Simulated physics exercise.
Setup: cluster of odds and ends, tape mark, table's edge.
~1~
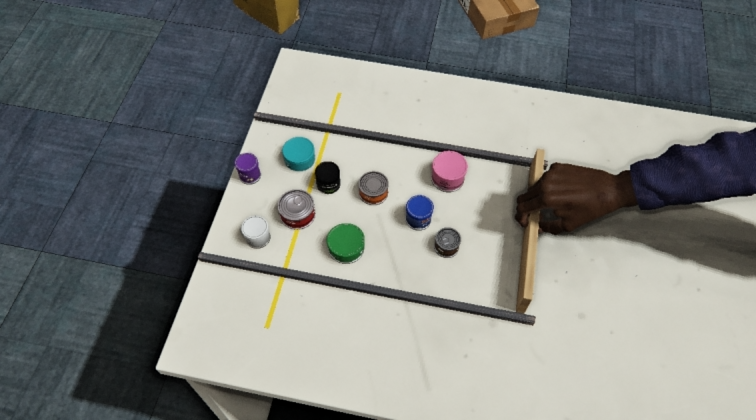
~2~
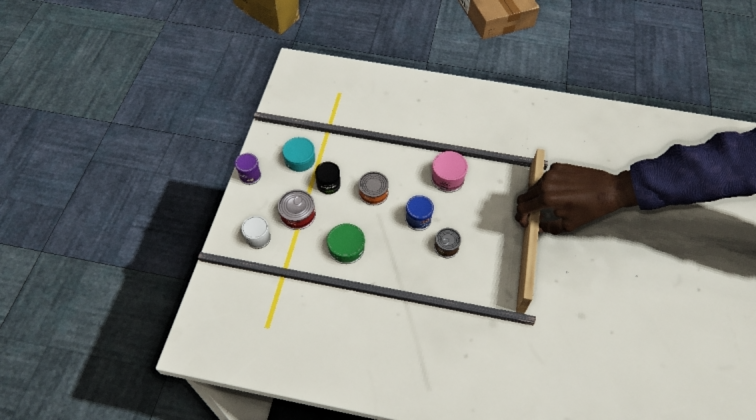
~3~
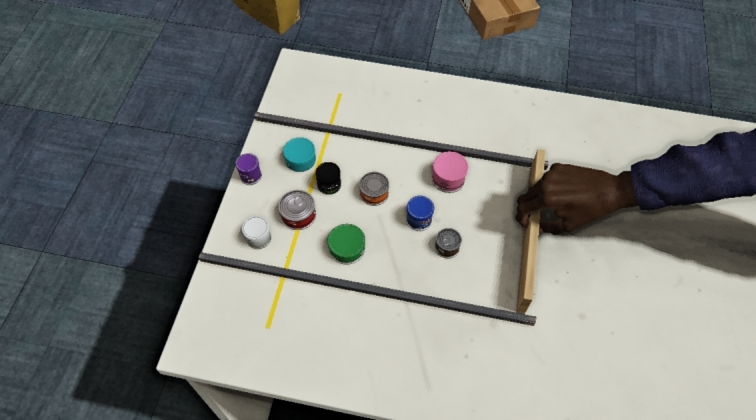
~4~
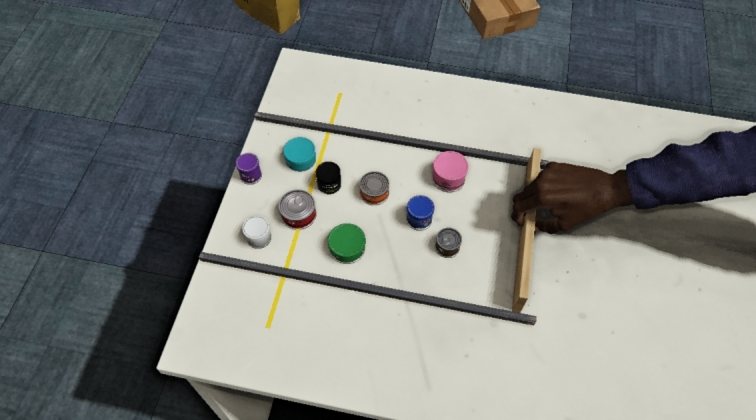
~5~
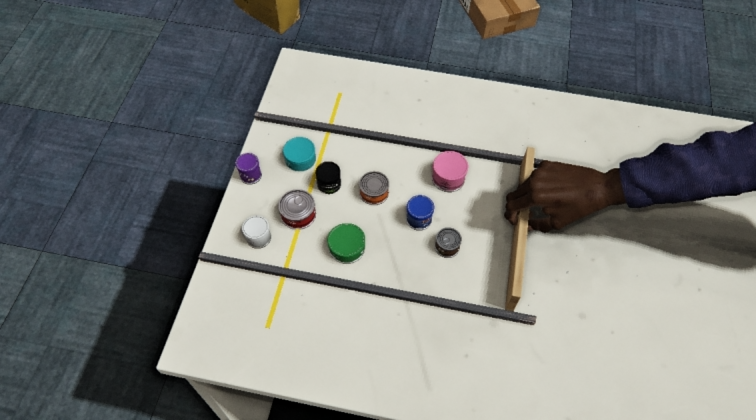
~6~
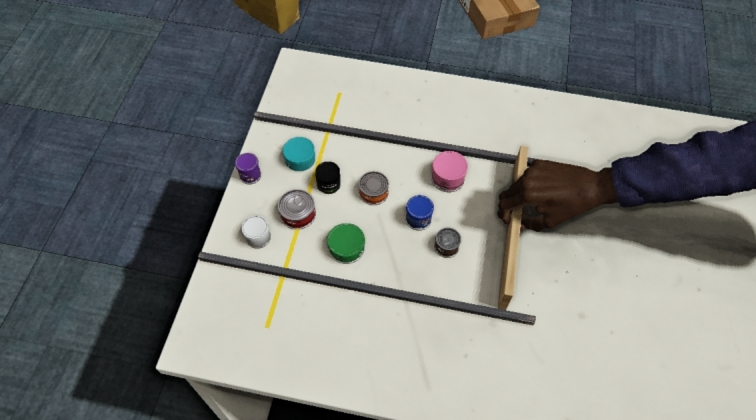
Hand sliding a wooden board slightly left between two dark rails, while the colourful lidded pots on the white table stay still.
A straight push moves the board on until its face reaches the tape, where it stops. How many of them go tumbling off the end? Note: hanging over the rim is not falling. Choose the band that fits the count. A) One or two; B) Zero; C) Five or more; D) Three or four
Option B: Zero.
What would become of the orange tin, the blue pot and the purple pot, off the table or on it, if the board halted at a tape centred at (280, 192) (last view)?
In short: Orange tin safe, blue pot safe, purple pot gone.
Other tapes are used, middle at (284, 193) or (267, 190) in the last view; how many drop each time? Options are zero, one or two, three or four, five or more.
Count of falls, case 1: Either one or two; case 2: Three or four.
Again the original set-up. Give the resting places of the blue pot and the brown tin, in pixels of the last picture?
In the last picture the blue pot sits around (293, 192) and the brown tin around (288, 216).
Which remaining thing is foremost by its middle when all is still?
I'd go with the purple pot.
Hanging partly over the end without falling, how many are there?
As for overhanging, the count is 0.
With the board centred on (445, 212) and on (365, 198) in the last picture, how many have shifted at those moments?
At first I count 2, and then 6.
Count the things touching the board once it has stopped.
The number is 5.
A little later, none off yet; purple pot at rest near (249, 169); white pot at rest near (257, 232); turquoise tub at rest near (299, 154).
When it is over, the number that fall off is zero.
